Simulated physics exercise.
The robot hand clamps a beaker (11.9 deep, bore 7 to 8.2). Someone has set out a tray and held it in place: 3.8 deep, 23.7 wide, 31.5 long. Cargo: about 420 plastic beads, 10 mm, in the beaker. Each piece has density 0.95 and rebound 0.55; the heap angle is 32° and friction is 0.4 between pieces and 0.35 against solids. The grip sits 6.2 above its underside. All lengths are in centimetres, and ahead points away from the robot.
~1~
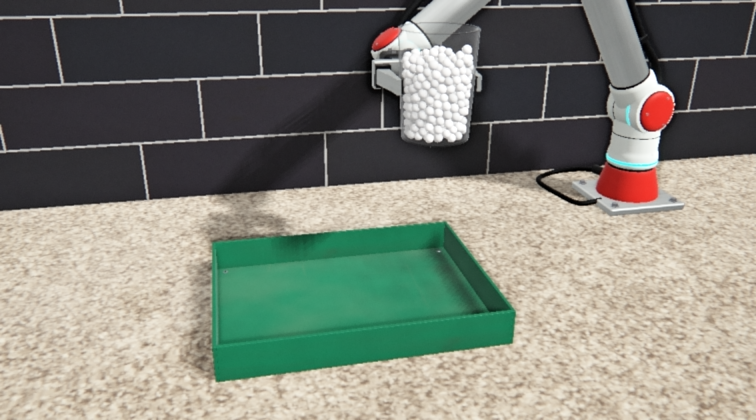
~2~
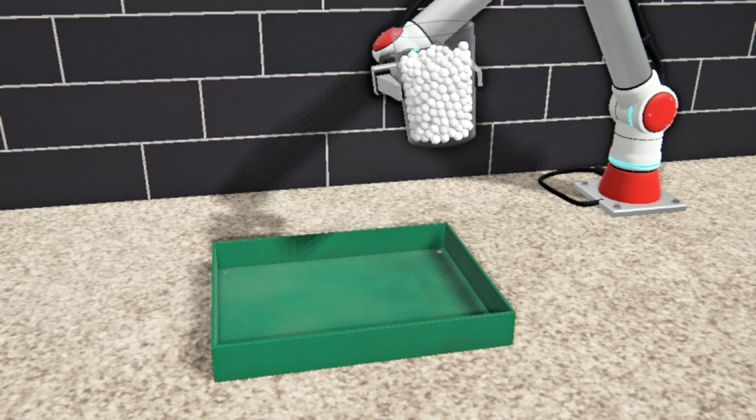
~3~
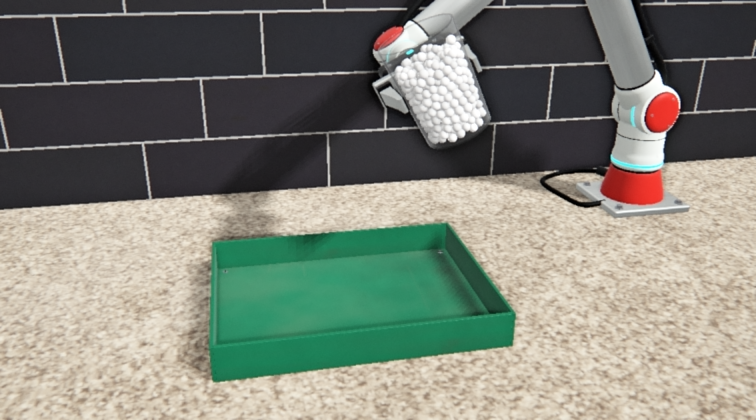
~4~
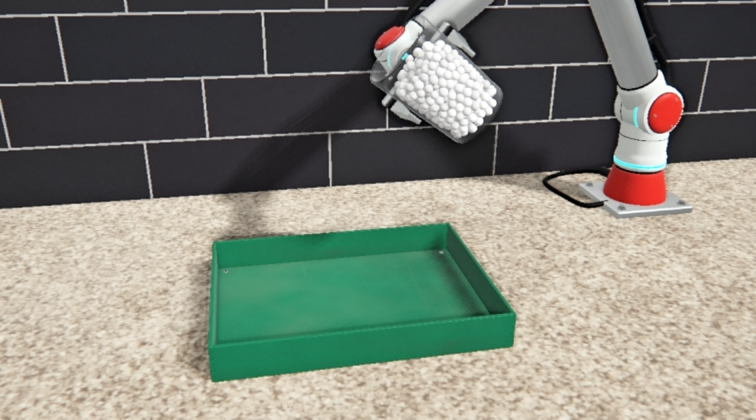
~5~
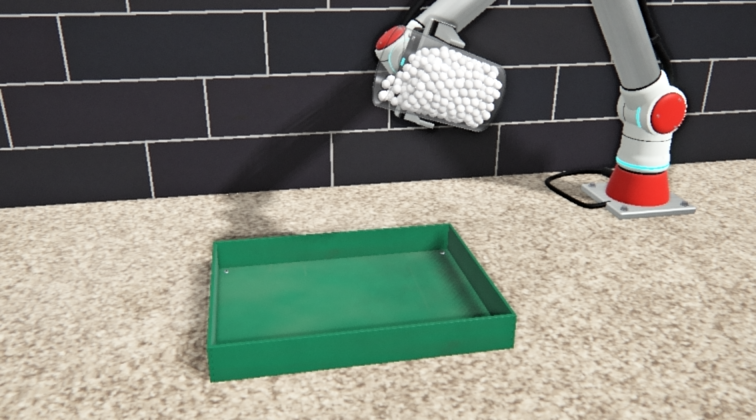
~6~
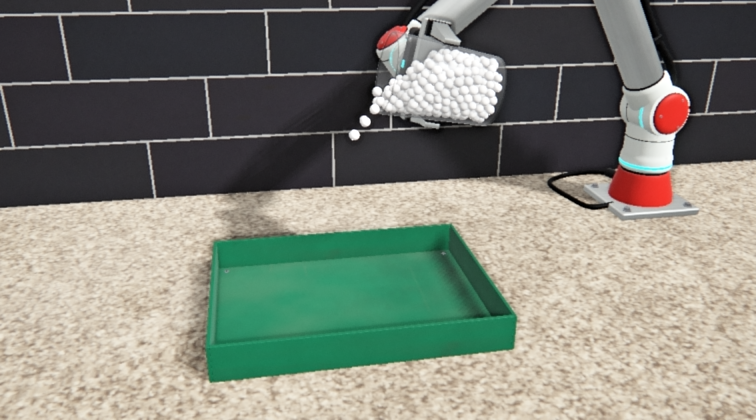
The clip shows a robot arm holding a clear beaker full of white beads above a countertop with a green tray, steadily tilting the beaker to the left until a few beads tumble out over its rim.
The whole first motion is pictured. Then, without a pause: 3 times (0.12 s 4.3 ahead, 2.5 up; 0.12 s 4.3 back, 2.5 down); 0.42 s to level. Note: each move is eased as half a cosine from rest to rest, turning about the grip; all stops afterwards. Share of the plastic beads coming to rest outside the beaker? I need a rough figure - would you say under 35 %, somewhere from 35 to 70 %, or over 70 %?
I would say over 70 %.
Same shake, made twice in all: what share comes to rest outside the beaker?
Near 75 per cent.
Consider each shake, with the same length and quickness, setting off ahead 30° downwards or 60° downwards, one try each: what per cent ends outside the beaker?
Try one gives about 50 in a hundred, try two about 25 in a hundred.
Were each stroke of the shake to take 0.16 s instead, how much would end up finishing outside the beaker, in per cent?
Roughly 70 in a hundred.
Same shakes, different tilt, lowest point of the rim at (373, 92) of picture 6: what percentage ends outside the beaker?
Roughly 55 per cent.
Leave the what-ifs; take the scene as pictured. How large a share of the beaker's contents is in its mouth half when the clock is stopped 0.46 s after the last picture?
Around 90 in a hundred.
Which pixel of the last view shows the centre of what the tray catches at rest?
I'd put it at roughly (278, 307).
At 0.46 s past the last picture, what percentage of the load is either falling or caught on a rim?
7 %.
Then, 0.46 s later, tilted 78° forward, highest piece 27 above the table; 253 in the tray, 131 in the beaker, 31 in flight or on a rim.
Then, 0.91 s later, tilted 44° forward, highest piece 28 above the table; 336 in the tray, 70 in the beaker, 6 on the table or floor, 3 in flight or on a rim.
Then, 1.34 s later, level, highest piece 25 above the table; 339 in the tray, 70 in the beaker, 6 on the table or floor.
Then, 2.39 s later, level, highest piece 25 above the table; 339 in the tray, 70 in the beaker, 6 on the table or floor.
At rest, 339 in the tray, 70 in the beaker, 6 on the table or floor. That is 83 % outside the beaker.
